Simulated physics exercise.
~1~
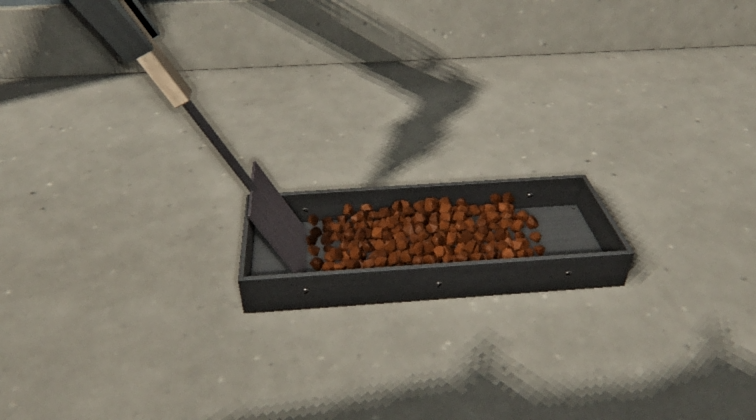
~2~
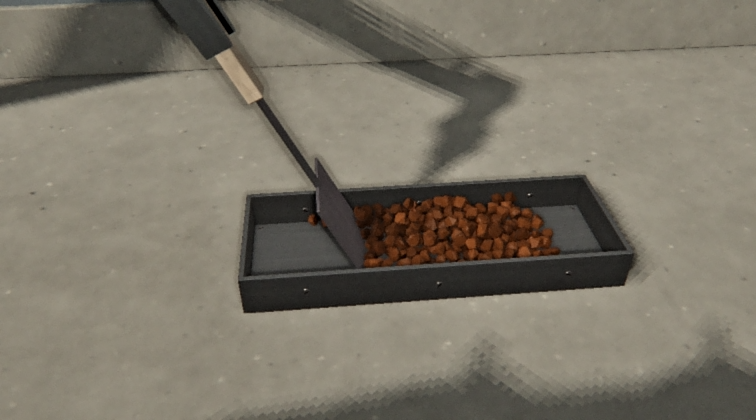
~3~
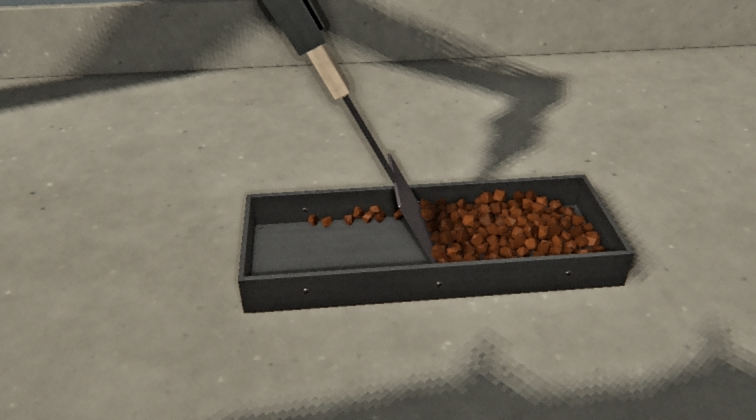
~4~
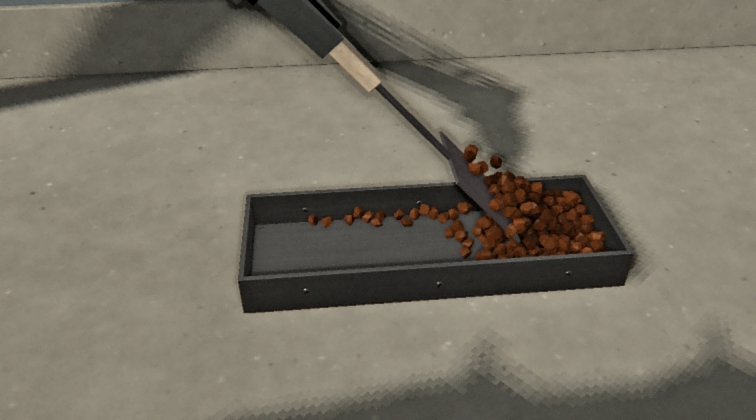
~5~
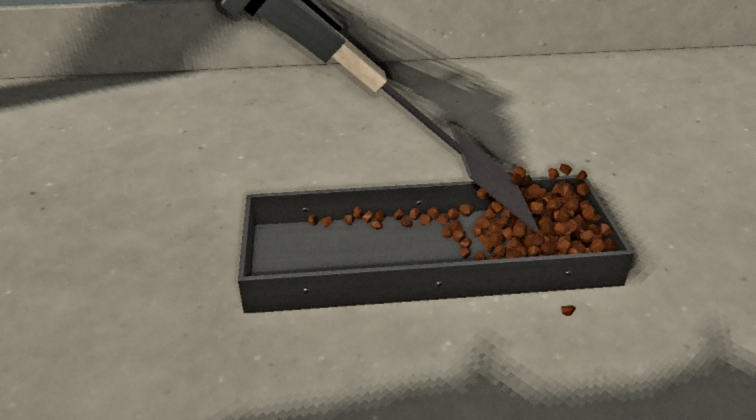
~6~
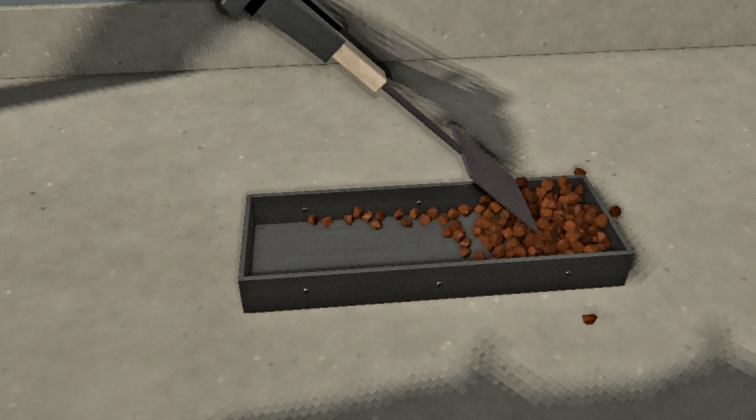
A spatula pushes brown pellets rightward along a dark trough, spilling a few over the edge.
